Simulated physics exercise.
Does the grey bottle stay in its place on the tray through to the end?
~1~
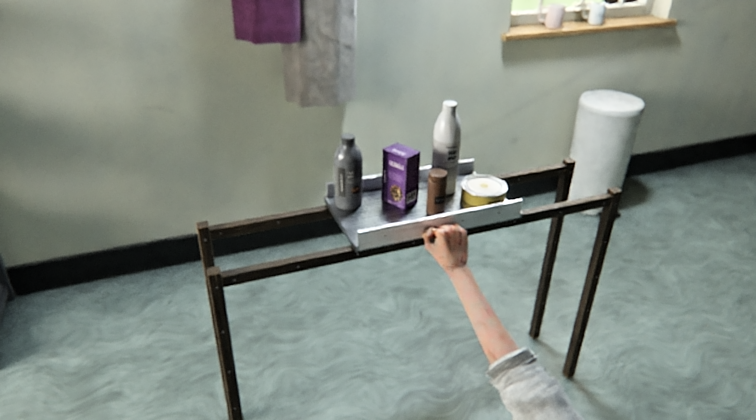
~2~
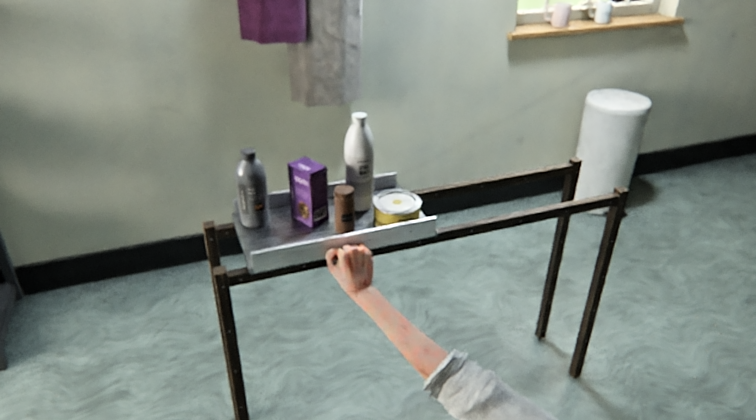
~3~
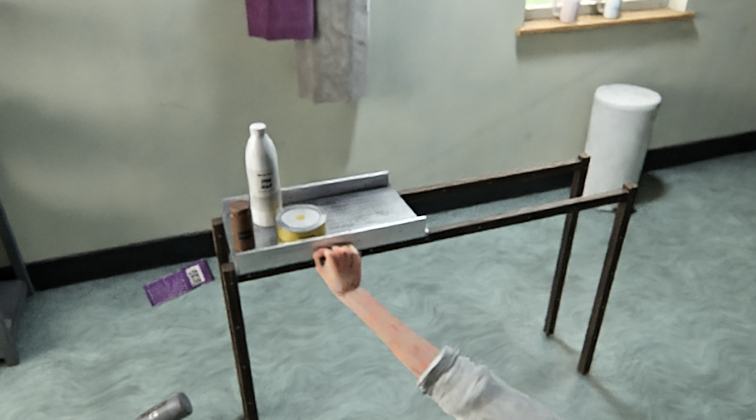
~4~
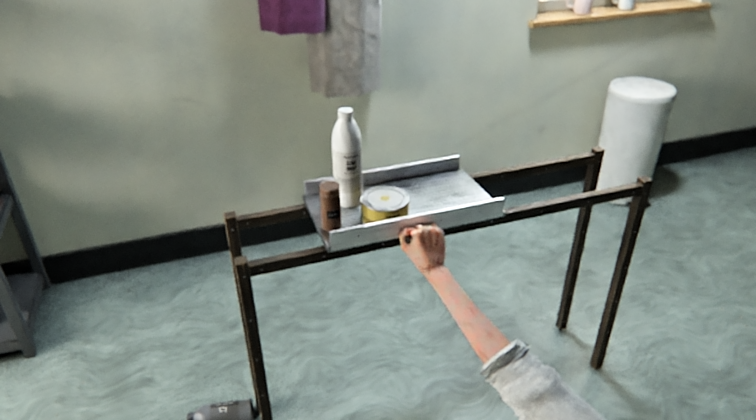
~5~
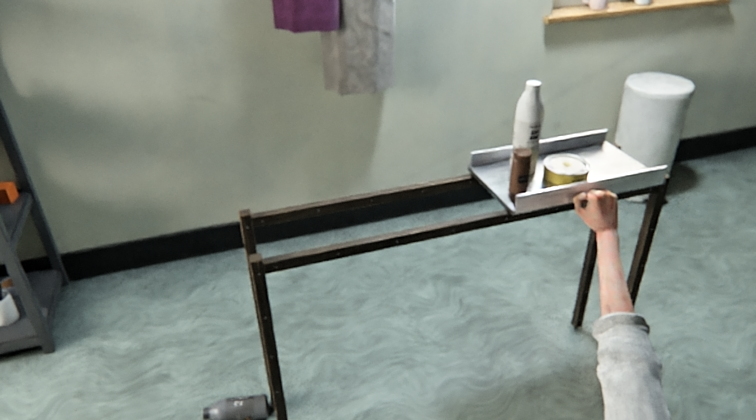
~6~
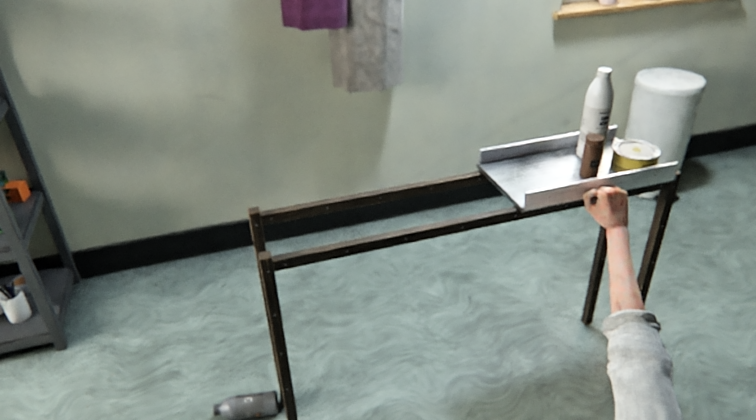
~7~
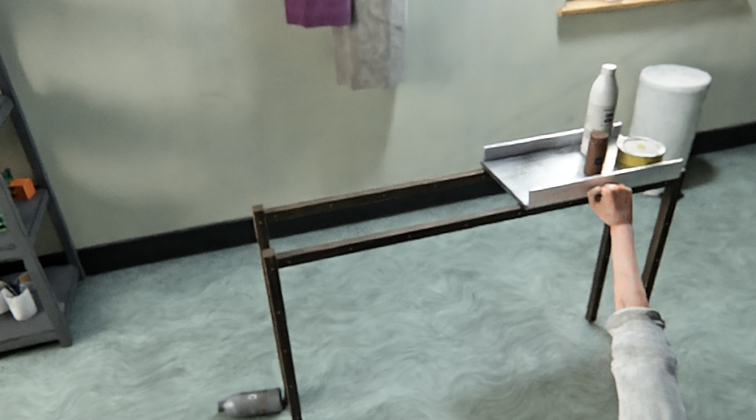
No, the grey bottle drops off at the left end of the frame and is lying on its side on the floor at the end.
In the video, a hand slides a tray of five items left along a dark frame, and the purple carton and grey bottle fall off; the hand then moves it right, ending with the white bottle, brown shaker and yellow tub still on it.
